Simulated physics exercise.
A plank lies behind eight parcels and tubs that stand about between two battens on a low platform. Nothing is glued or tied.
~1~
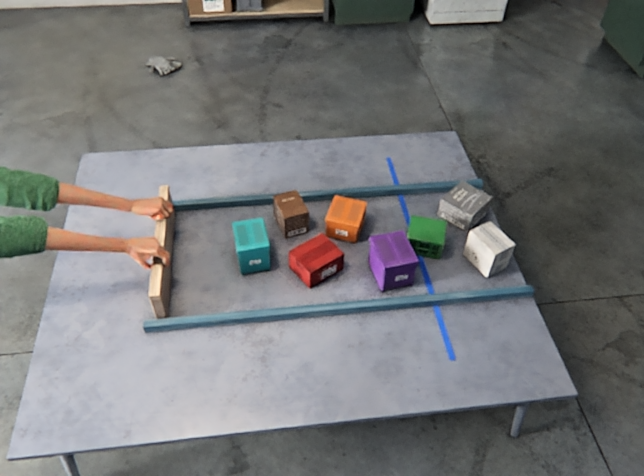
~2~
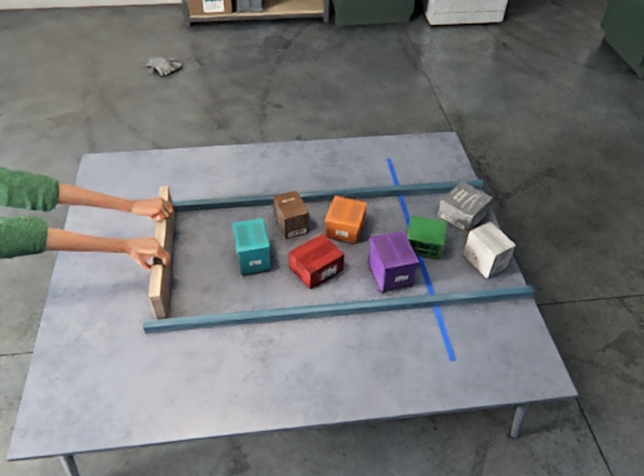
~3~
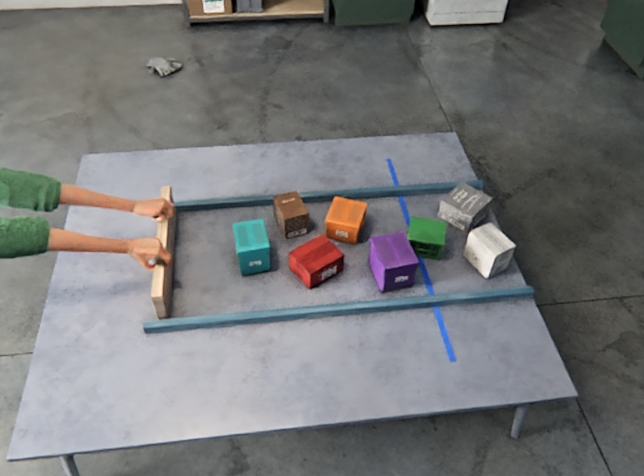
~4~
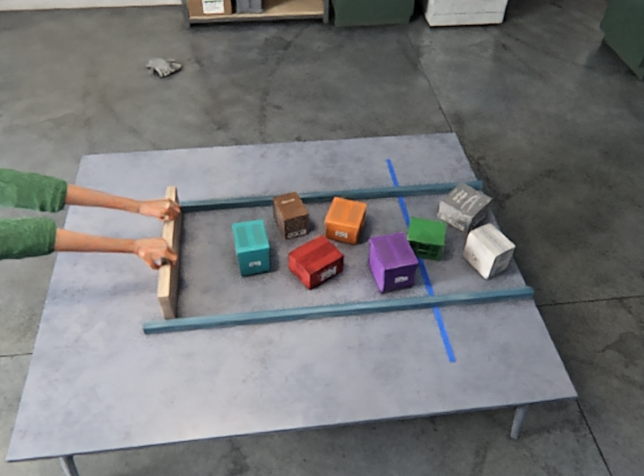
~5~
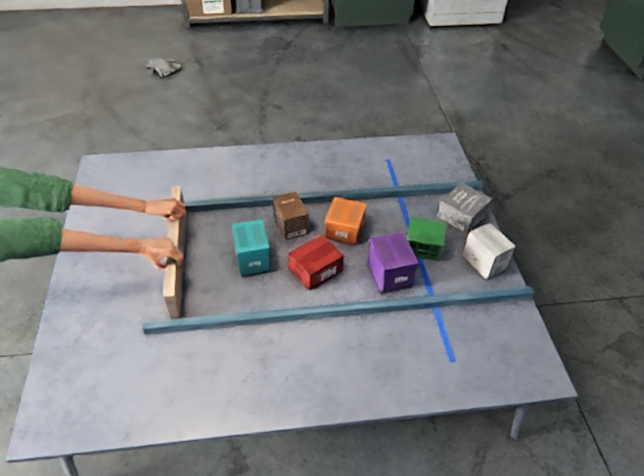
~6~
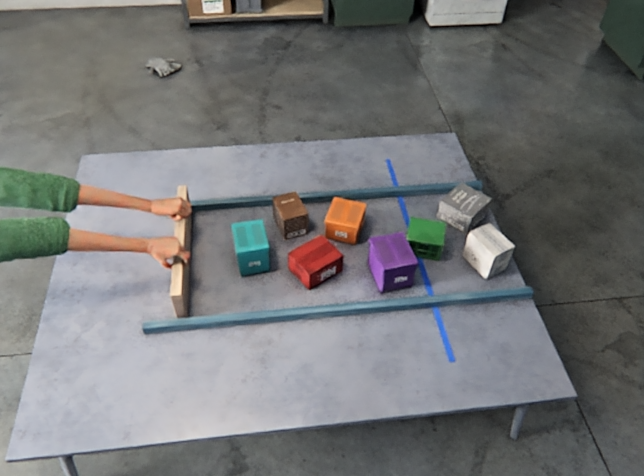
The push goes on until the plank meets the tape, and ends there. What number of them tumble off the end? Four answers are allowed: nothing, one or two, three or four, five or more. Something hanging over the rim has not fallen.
One or two fall off.
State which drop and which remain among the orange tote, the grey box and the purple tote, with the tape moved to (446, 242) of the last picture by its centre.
What happens is that the orange tote rests in place, the grey box winds up off it and the purple tote winds up off it.
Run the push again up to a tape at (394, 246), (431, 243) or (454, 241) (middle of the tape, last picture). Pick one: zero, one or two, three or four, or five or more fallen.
Taking the places in the order asked: Not one, then three or four, then three or four.
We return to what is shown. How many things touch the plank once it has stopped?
Count: 2.
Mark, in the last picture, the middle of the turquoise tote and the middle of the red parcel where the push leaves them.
In the last picture the turquoise tote sits around (433, 235) and the red parcel around (472, 257).
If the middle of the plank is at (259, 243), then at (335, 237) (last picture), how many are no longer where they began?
At the first place 2, at the second 5.
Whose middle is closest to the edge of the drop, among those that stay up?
That's the grey box.
Soon after, none off yet; white box at rest near (488, 251); grey box at rest near (464, 208); green crate at rest near (425, 239).
Then, none off yet; white box moved a little near (498, 248); grey box at rest near (464, 208); green crate moved a little near (444, 237).
By the end, the number that fall off is one or two; fallen, white box.
